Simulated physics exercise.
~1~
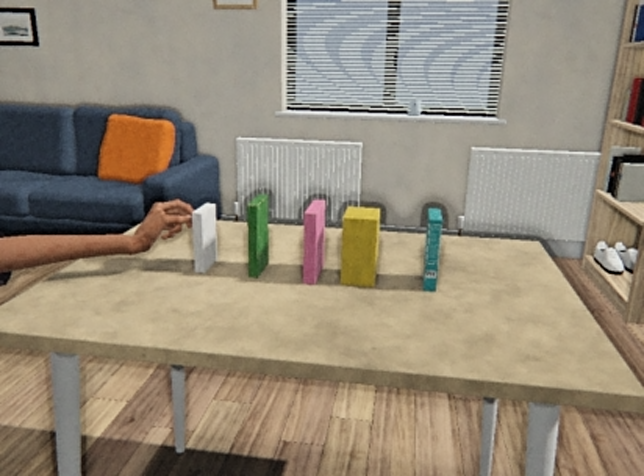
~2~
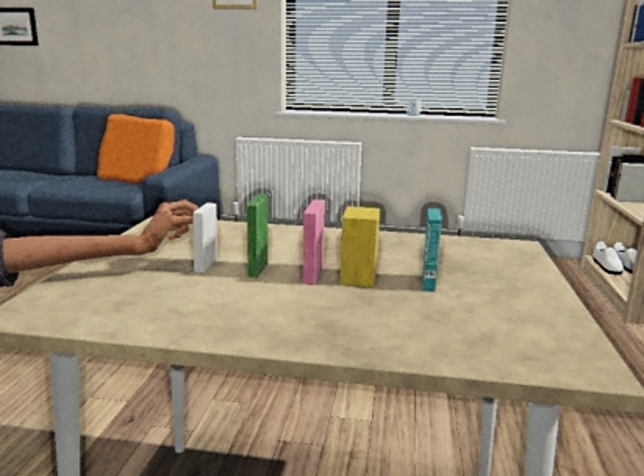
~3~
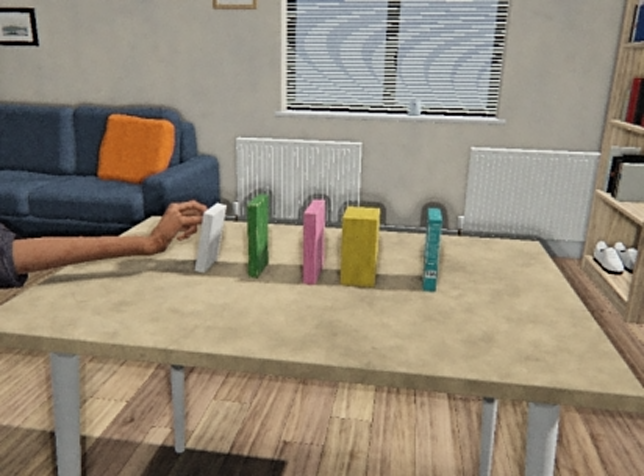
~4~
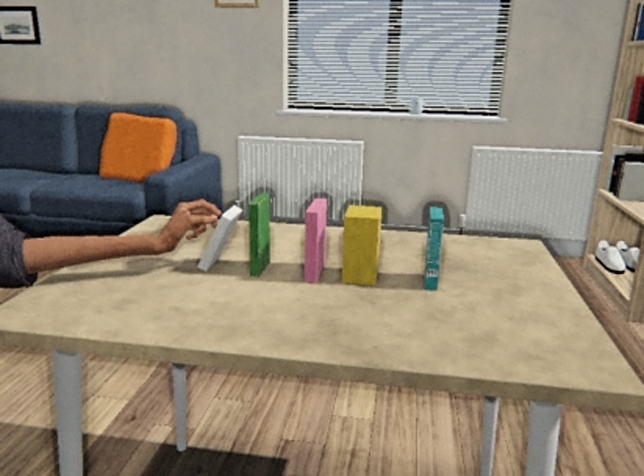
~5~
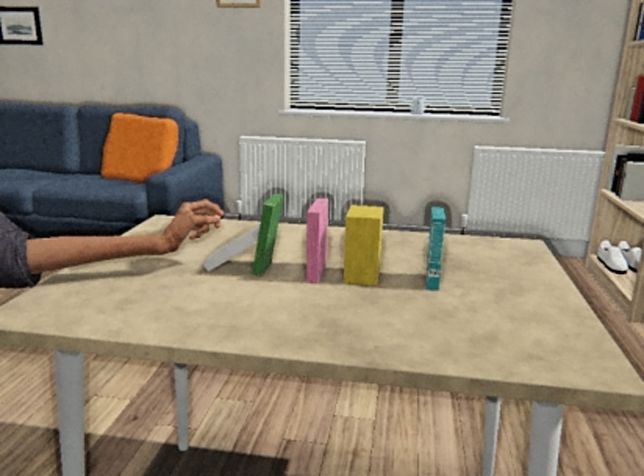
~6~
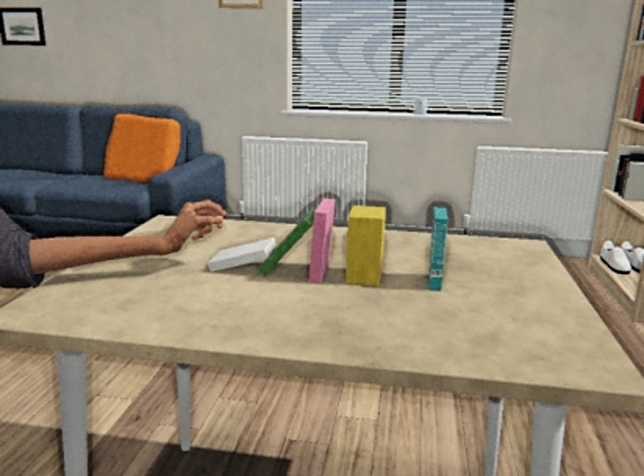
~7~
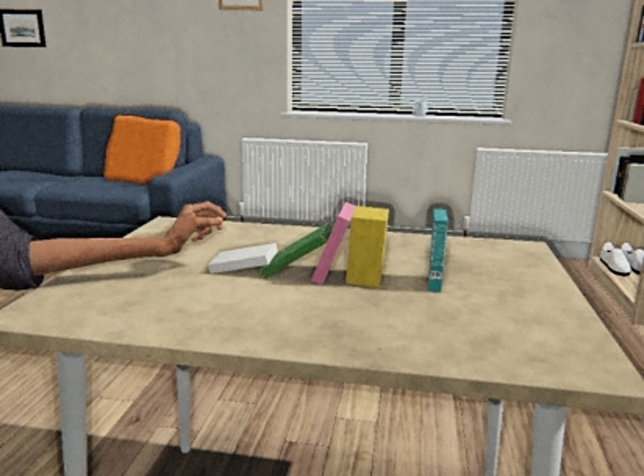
The clip shows a hand tipping a white board rightward on a table, where it topples against a green block and ends up lying down; the green block falls against a pink board, which leans onto a yellow block that stays upright, as does a turquoise packet beyond.
